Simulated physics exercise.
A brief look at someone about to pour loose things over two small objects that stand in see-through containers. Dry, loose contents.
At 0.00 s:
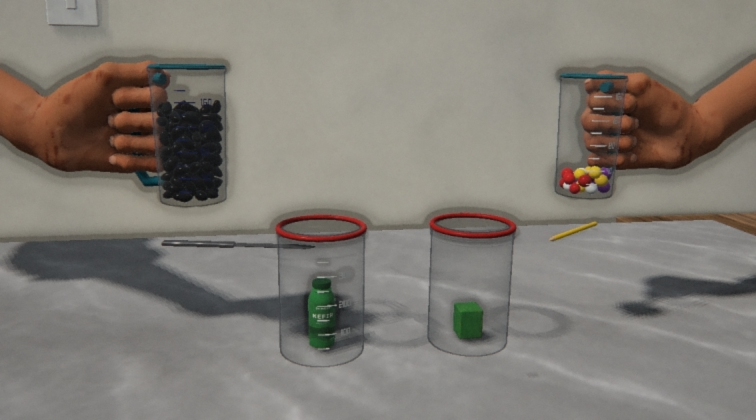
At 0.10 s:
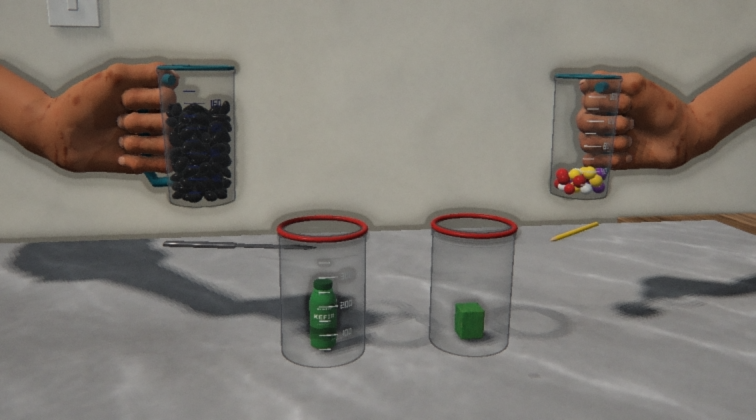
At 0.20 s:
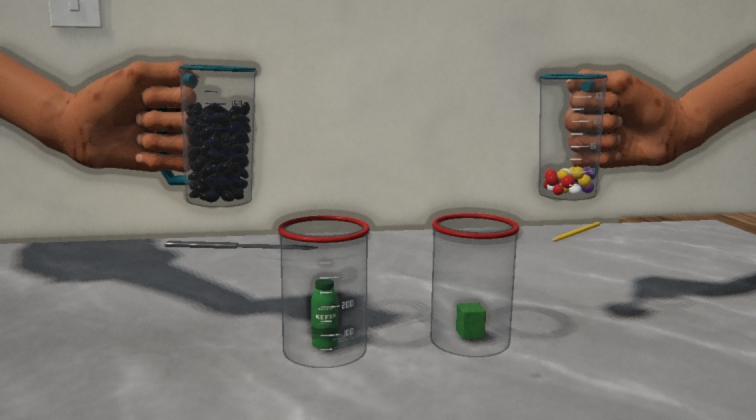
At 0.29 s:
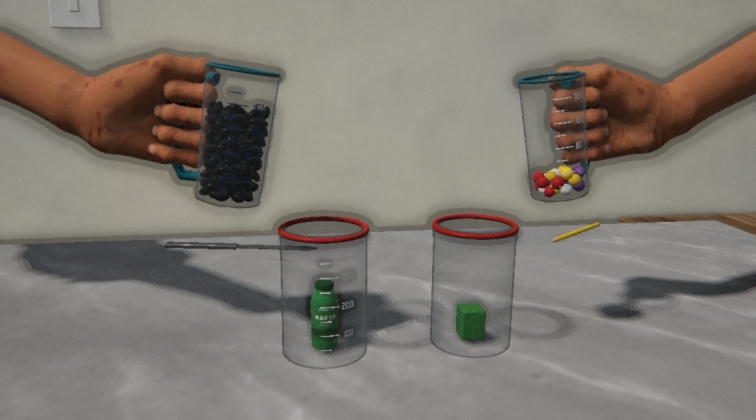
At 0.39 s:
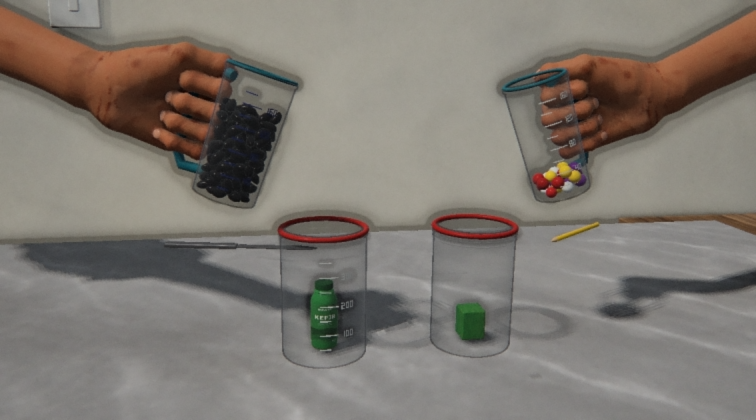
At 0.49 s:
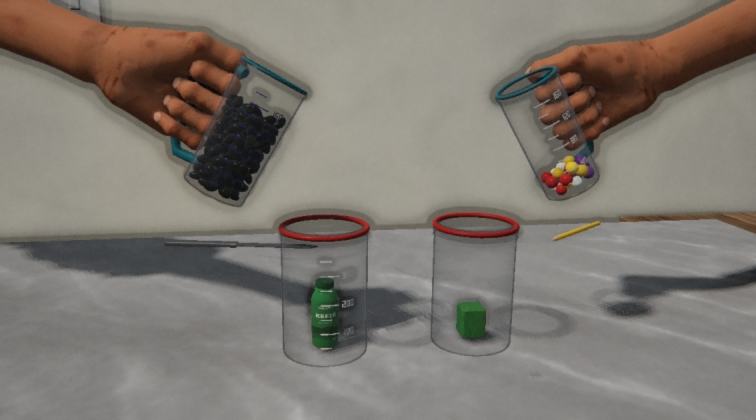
In the video, two hands holding clear cups, the left mostly full of black beans and the right with some colorful beads, move inward above two beakers containing a green bottle and a green block, then tilt the cups inward.
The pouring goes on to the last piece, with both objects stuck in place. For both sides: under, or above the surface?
Left: Partly exposed; right: Partly exposed.
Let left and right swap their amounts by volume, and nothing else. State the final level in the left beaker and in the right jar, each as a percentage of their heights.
Left fill 15 percent; right fill 45 percent.
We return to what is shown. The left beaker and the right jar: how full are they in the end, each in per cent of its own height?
Roughly 45 % for the left and 10 % for the right.
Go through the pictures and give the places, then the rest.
In the first picture, small bottle in the left beaker (322, 312), reaching about half way up; left cup (190, 134), three quarters full of black beans; small block in the right jar (468, 320), a quarter of its height or less; right cup (588, 136), a quarter full of round plastic beads.
In the second picture, left cup (200, 135), upright; right cup (583, 136), upright.
In the third picture, left cup (219, 135), upright; right cup (570, 136), upright.
In the fourth picture, left cup (236, 136), tipped 9°; right cup (555, 137), tipped 9°.
In the fifth picture, left cup (243, 135), tipped 19°; right cup (549, 137), tipped 19°.
In the sixth picture, small bottle in the left beaker (325, 312); left cup (244, 134), tipped 29°; small block in the right jar (471, 320); right cup (550, 135), tipped 29°.
By 0.95 s, left beaker empty, all of its cupful still in the cup; right jar empty, all of its cupful still in the cup.
By 1.35 s, left beaker nearly empty, the larger part of its cupful still in the cup; right jar nearly empty, nearly all of its cupful still in the cup.
By 1.69 s, left beaker a third full, none of its cupful still in the cup; right jar nearly empty, none of its cupful still in the cup.
When it is over (2.5 s), left beaker half full (surface near (325, 292)), nothing beside it; right jar nearly empty (surface near (471, 322)), nothing beside it; the left thing is still showing; the right thing is still showing.
